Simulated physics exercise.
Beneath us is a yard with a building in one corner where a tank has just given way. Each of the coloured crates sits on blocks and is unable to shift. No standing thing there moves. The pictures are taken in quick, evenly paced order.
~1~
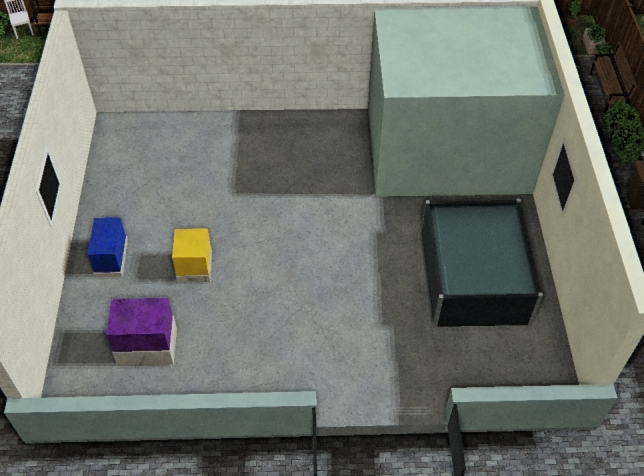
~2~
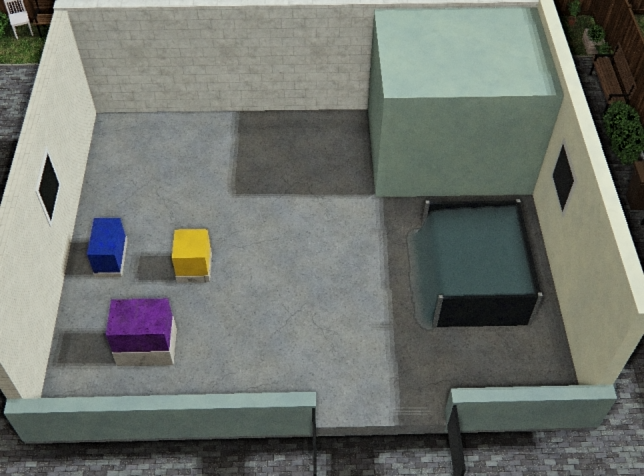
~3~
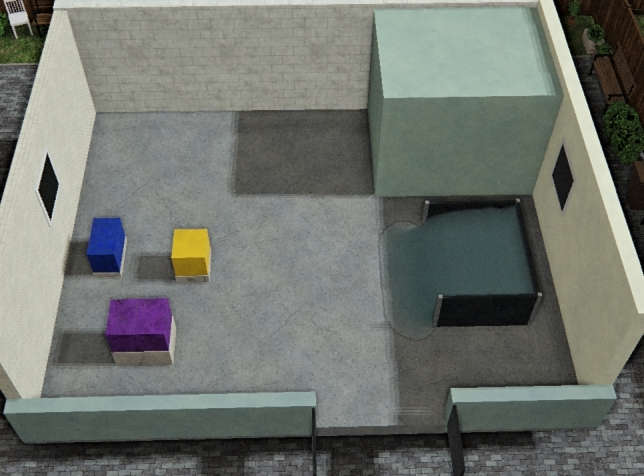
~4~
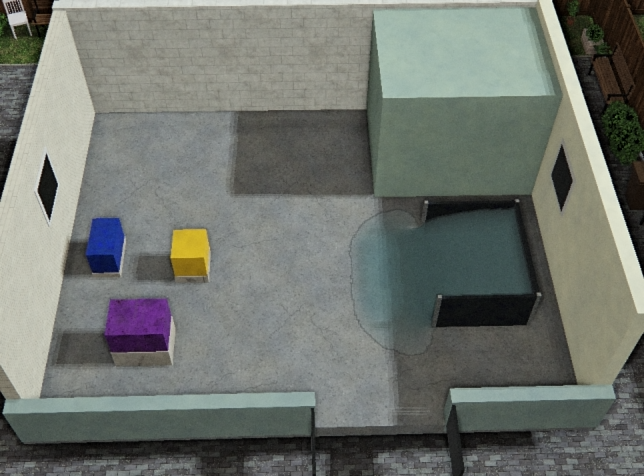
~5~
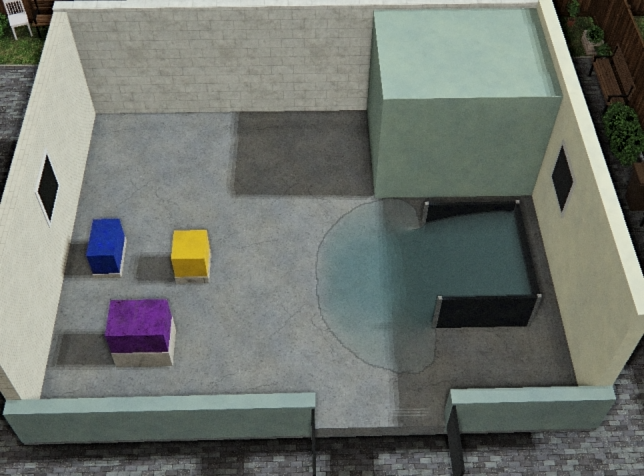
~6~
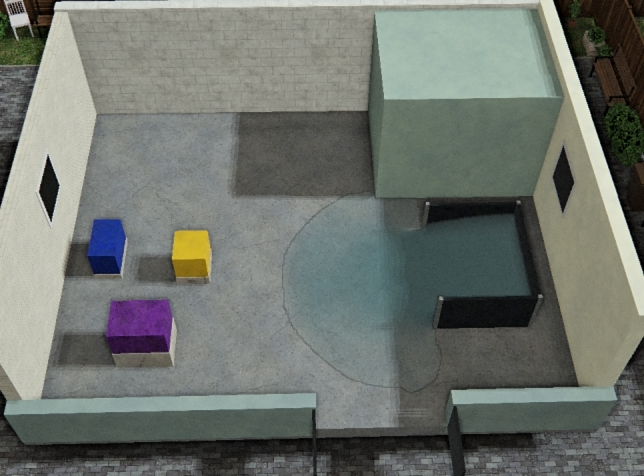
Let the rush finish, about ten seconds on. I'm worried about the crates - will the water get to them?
At the end, I expect the blue crate to be touched by the water, I expect the yellow crate to be touched by the water, I expect the purple crate to stay untouched.
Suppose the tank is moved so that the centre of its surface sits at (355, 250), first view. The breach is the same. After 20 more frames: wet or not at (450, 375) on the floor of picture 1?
Answer for that point: Bone-dry.
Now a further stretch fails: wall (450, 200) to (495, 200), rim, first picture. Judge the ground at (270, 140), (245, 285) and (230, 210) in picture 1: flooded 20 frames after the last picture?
Unwetted / soaked / soaked.
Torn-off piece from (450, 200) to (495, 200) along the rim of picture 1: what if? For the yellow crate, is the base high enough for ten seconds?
I'd say the yellow crate never gets wet.
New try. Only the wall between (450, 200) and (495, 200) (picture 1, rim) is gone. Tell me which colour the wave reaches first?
First: The yellow one.
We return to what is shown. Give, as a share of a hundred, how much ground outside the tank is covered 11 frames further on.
My estimate is close to 60 per cent.
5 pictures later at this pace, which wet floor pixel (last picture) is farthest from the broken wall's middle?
I'd go with roughly (131, 306).
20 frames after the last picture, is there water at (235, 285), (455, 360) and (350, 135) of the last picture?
Taking the three spots one by one, I'd call them drenched, clear and clear.
A moment on, water covers 40 % of the floor; the blue crate not reached, the yellow crate water round its plinth, the purple crate water round its plinth.
Next, water covers 60 % of the floor; the blue crate water round its plinth, the yellow crate water round its plinth, the purple crate water round its plinth.
Then, water covers 75 % of the floor; the blue crate water round its plinth, the yellow crate water round its plinth, the purple crate water round its plinth.
Later, water covers 75 % of the floor; the blue crate water round its plinth, the yellow crate water round its plinth, the purple crate water round its plinth.
In the end, water covers 90 % of the floor; the blue crate was topped, the yellow crate was topped, the purple crate stayed above the water.
